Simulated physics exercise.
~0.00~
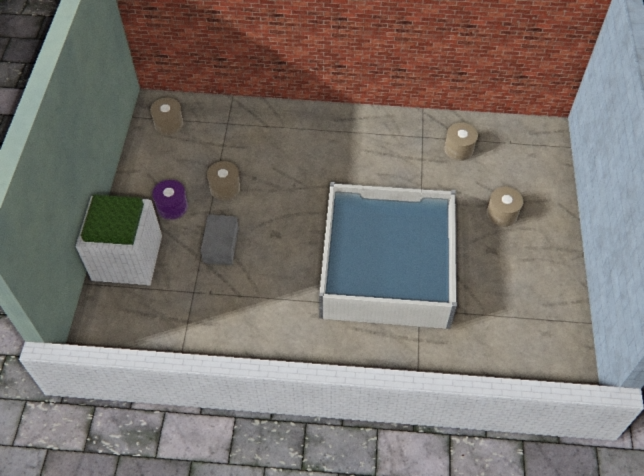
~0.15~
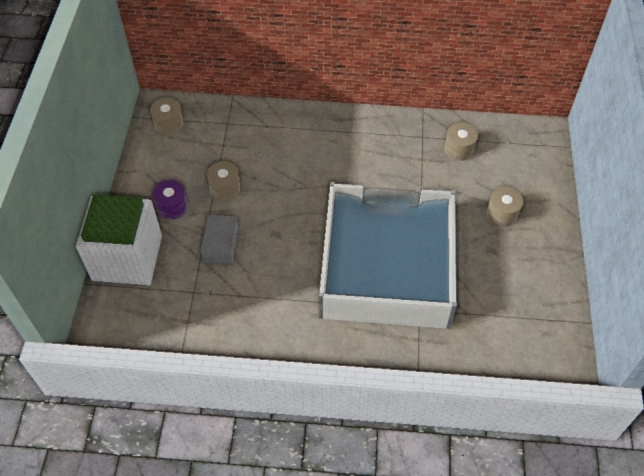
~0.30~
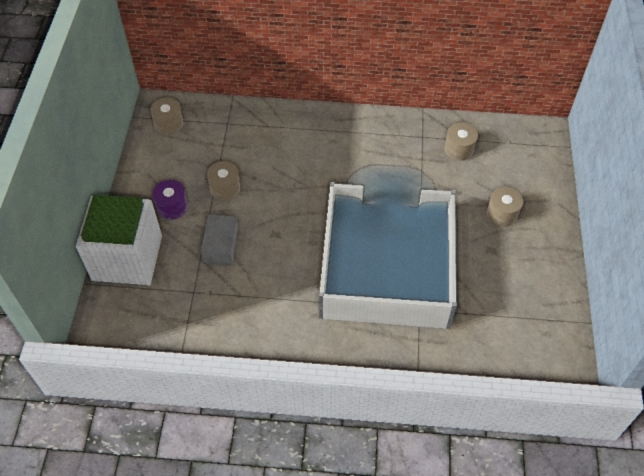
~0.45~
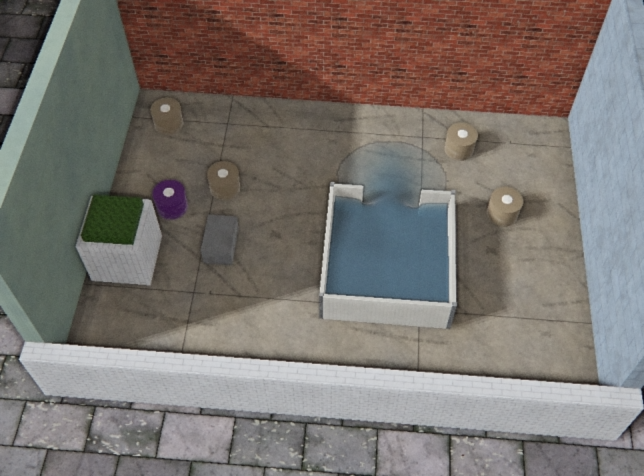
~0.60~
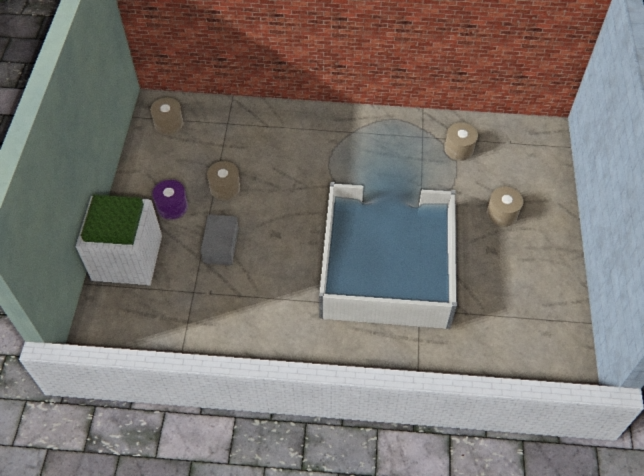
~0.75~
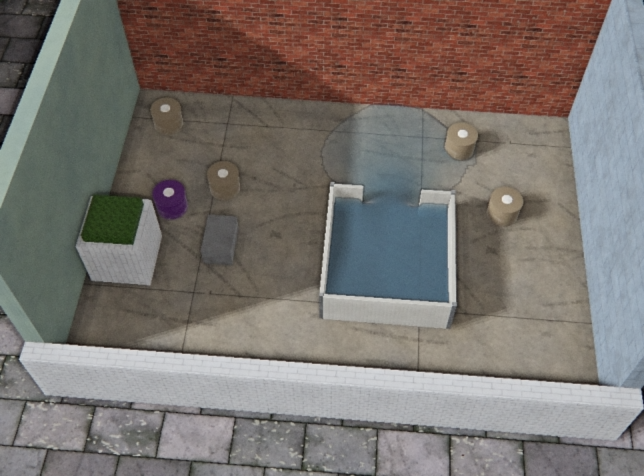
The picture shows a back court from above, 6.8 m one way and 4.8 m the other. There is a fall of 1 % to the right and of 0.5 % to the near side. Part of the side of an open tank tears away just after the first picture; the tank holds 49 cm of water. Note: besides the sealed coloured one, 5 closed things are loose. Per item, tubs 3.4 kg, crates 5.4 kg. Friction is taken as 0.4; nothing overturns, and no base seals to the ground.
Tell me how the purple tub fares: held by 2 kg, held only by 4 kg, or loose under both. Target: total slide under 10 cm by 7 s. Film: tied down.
My prediction: Neither option.
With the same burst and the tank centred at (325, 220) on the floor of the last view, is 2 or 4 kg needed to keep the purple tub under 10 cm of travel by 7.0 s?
Then, in short, nothing offered works.
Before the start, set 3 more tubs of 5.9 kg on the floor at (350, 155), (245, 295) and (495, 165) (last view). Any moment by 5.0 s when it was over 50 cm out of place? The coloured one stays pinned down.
Going through them in turn, the answers are too far, not too far and too far.
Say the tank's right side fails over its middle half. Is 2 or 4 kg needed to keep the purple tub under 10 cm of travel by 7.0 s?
So the lighter pick works.
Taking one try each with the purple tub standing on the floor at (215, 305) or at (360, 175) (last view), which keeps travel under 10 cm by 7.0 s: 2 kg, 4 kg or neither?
Well, the little one does for the first, nothing does it for the second.
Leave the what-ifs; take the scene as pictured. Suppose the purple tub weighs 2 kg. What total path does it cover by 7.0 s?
Path length near 140 cm.
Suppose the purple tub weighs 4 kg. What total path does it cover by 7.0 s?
The distance adds up to about 120 cm.
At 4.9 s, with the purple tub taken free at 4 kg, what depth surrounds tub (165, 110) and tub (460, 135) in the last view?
Roughly 5 and 3 cm.
After 1.4 s the purple tub would be 0 cm from its start with 2 kg and 0 cm from its start with 4 kg; 0 cm of water round it then.
After 3.1 s the purple tub would be 0 cm from its start with 2 kg and 0 cm from its start with 4 kg; 0 cm of water round it then.
After 4.9 s the purple tub would be 18 cm from its start with 2 kg and 2 cm from its start with 4 kg; 2 cm of water round it then.
After 7.0 s the purple tub would be 131 cm from its start with 2 kg and 126 cm from its start with 4 kg; 3 cm of water round it then.
